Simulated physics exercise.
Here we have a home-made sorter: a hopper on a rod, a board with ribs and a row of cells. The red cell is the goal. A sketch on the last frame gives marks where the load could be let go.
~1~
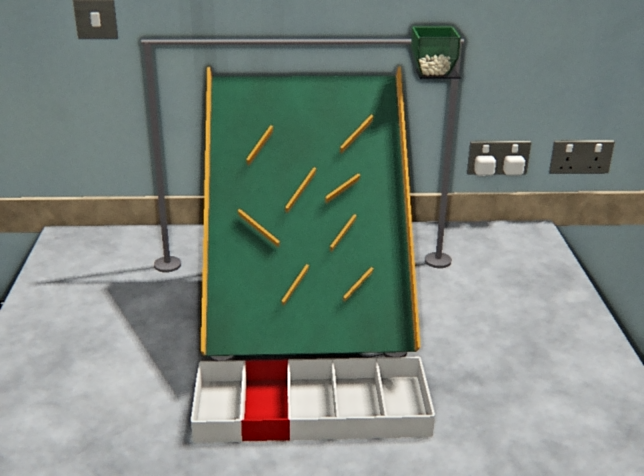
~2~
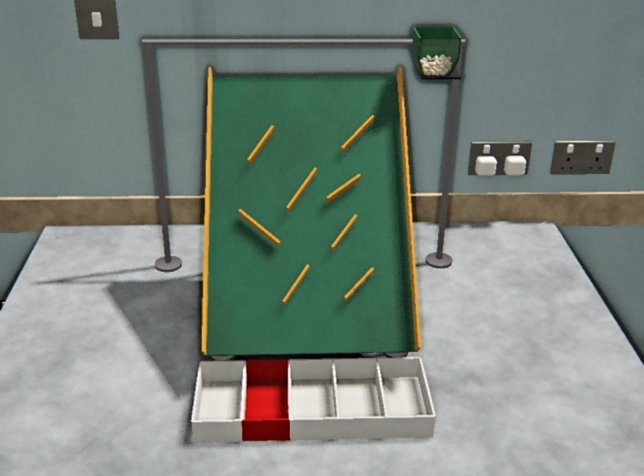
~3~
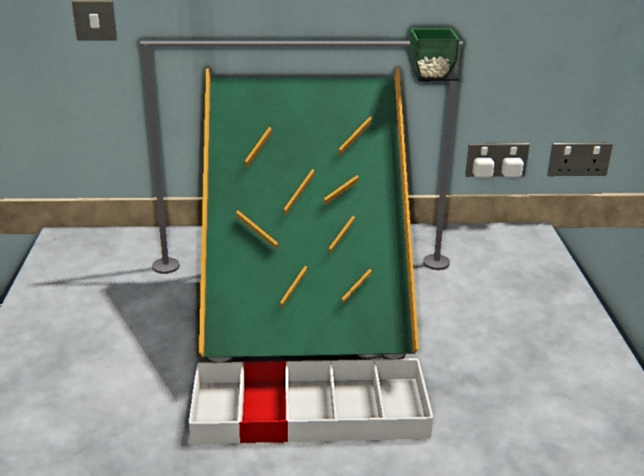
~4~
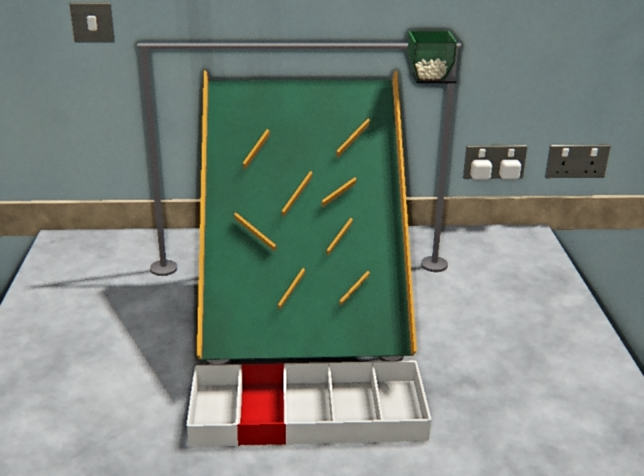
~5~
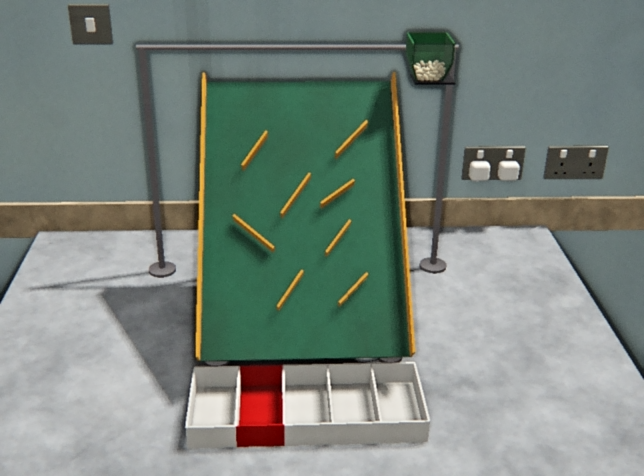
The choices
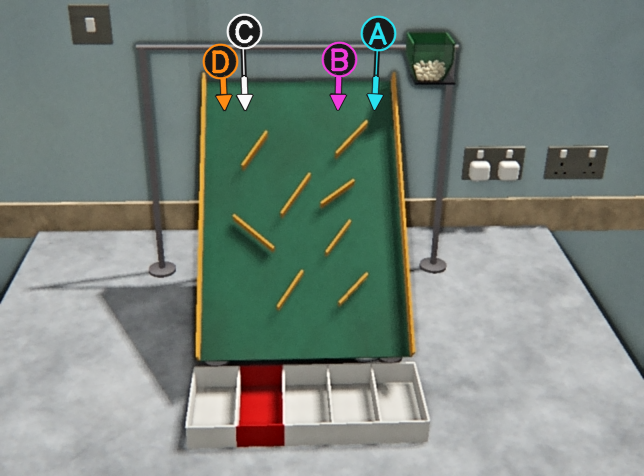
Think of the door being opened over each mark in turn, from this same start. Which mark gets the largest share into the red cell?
Mark B.
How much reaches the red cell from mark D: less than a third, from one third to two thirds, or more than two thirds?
It is less than a third.
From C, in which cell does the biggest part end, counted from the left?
It is the first one.
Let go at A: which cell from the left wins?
It is the fifth one.
On the marked copy, mark A meets the board at (374, 104); mark B meets the board at (338, 104); mark C meets the board at (245, 104); mark D meets the board at (224, 104).
With A, only a few in the red cell, the bulk in other cells, close to a quarter outside the box.
With B, close to a third in the red cell, close to half in other cells, a small share outside the box.
With C, a small share in the red cell, the bulk in other cells, a small share outside the box.
With D, only a few in the red cell, the bulk in other cells, a small share outside the box.
